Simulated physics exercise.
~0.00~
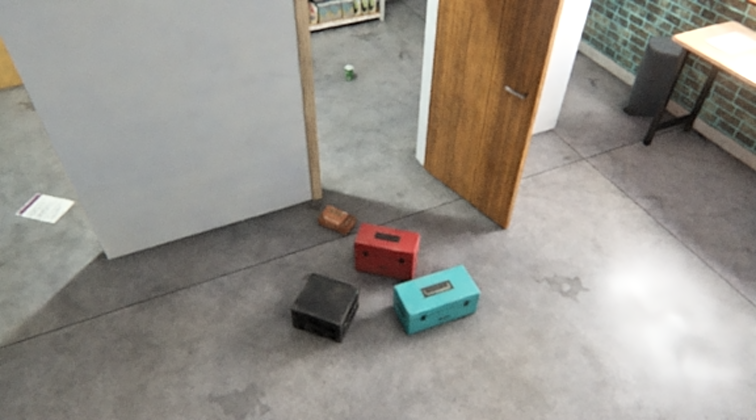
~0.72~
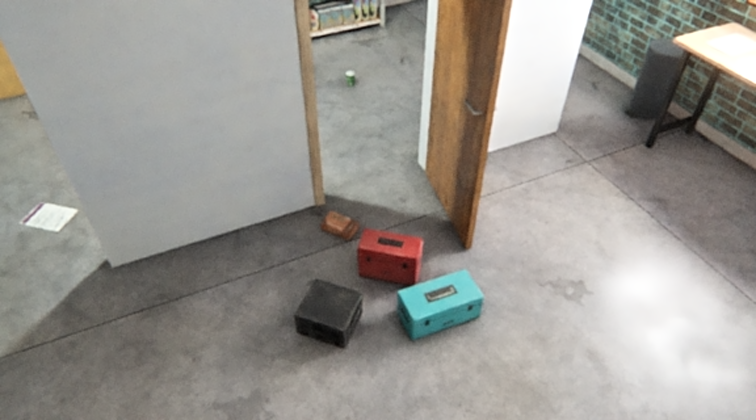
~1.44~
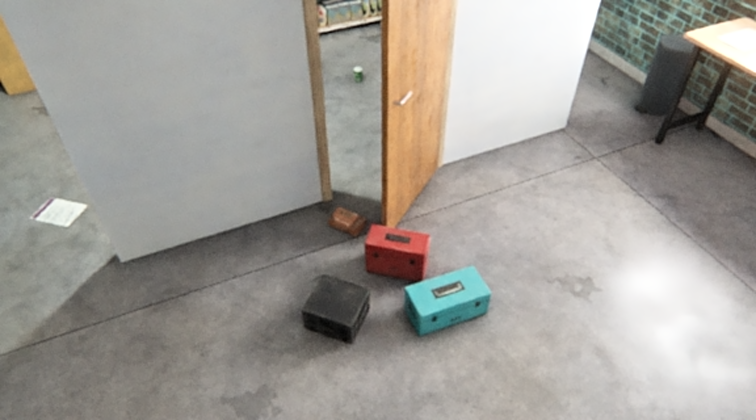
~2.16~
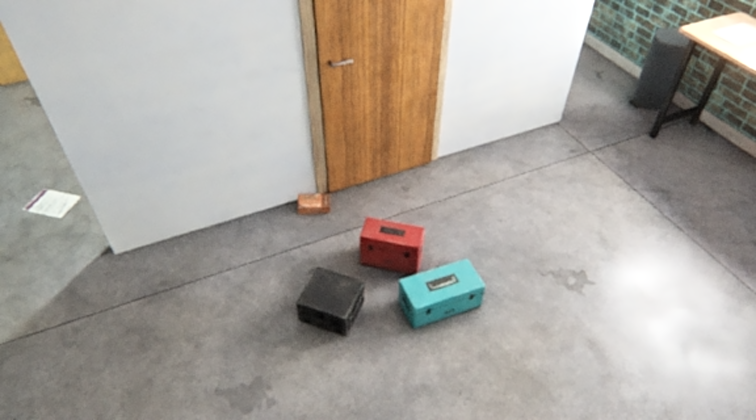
We see an open wooden door with a red toolbox, a turquoise toolbox, a black crate and a small orange packet on the floor nearby; the door swings shut, and the packet ends slightly to the left while the other items stay put.
